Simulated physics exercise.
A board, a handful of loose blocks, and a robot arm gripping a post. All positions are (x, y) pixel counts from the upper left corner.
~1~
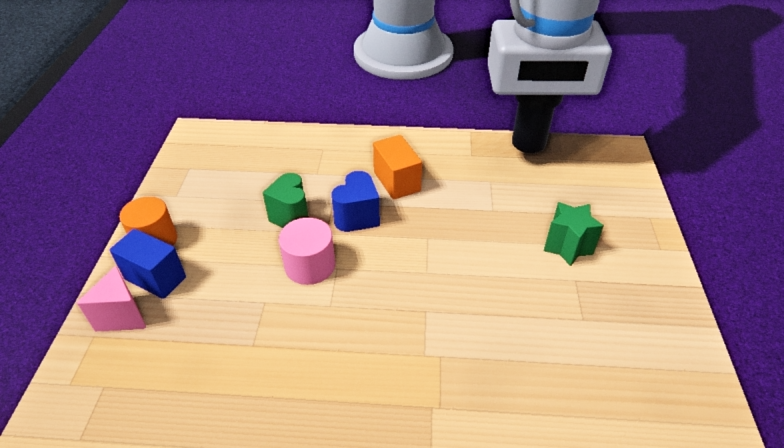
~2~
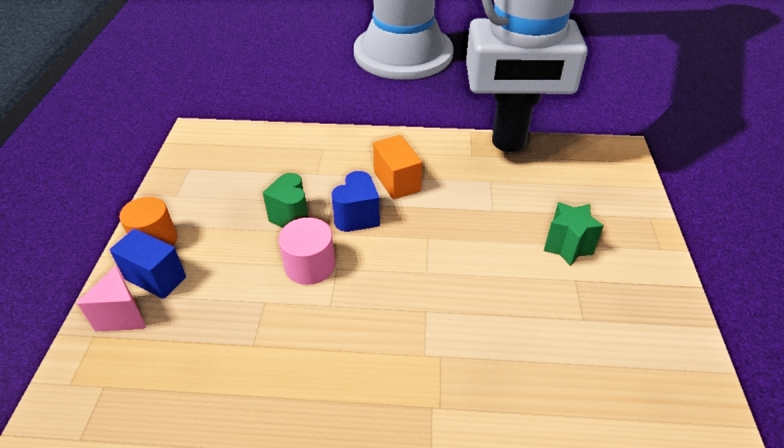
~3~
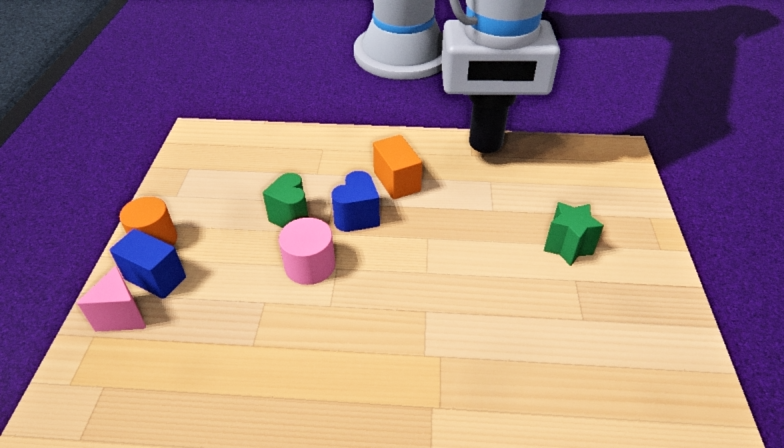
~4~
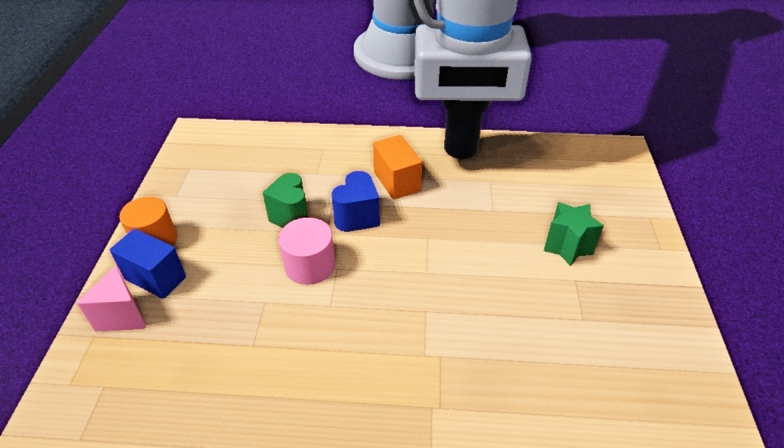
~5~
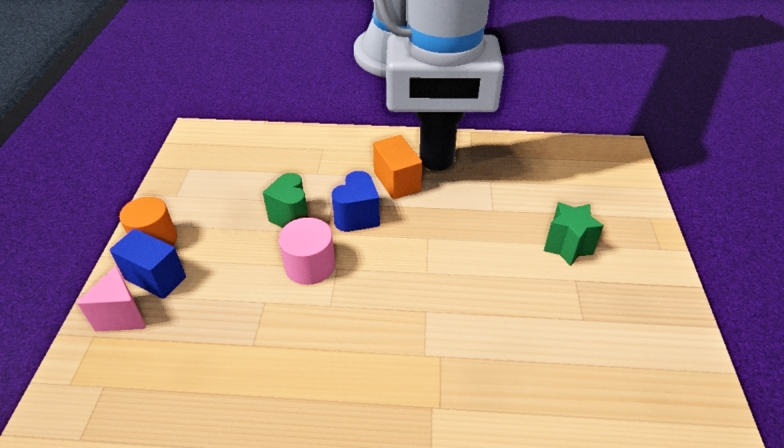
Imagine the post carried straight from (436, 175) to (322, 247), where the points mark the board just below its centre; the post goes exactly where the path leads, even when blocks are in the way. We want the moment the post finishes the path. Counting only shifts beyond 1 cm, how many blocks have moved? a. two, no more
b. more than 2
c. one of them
Correct choice: B.
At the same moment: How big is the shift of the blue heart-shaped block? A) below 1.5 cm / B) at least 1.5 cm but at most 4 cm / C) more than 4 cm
That would be C.
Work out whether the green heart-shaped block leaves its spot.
Here's my answer: The green heart-shaped block gets displaced.
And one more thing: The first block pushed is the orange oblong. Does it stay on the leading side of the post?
The post no longer has it in front.
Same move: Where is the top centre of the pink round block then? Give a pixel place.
Located at (286, 251).
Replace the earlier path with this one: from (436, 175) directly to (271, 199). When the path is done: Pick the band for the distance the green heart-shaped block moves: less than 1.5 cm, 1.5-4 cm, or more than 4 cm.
Distance: 1.5 to 4 cm.
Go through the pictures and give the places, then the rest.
Post's lower end (528, 144); green heart-shaped block (286, 188); pink round block (305, 236); blue heart-shaped block (356, 188); orange oblong (397, 151), in the first picture.
Post (508, 143); blocks still, in the second picture.
Post (485, 144); blocks still, in the third picture.
Post (461, 150); blocks still, in the fourth picture.
Post (437, 161); green heart-shaped block (286, 188); pink round block (305, 236); blue heart-shaped block (356, 188); orange oblong (397, 151), in the fifth picture.
The first path, step by step. One third of the way, post (400, 183); orange oblong (369, 156), turned 50° clockwise.
Two thirds of the way, post (361, 207); blue heart-shaped block (323, 201); orange oblong (363, 157), turned 70° clockwise.
At the end, post (320, 233); green heart-shaped block (271, 188), turned 50° clockwise; pink round block (286, 251); blue heart-shaped block (278, 215), turned 20° clockwise; orange oblong (363, 157), turned 70° clockwise.
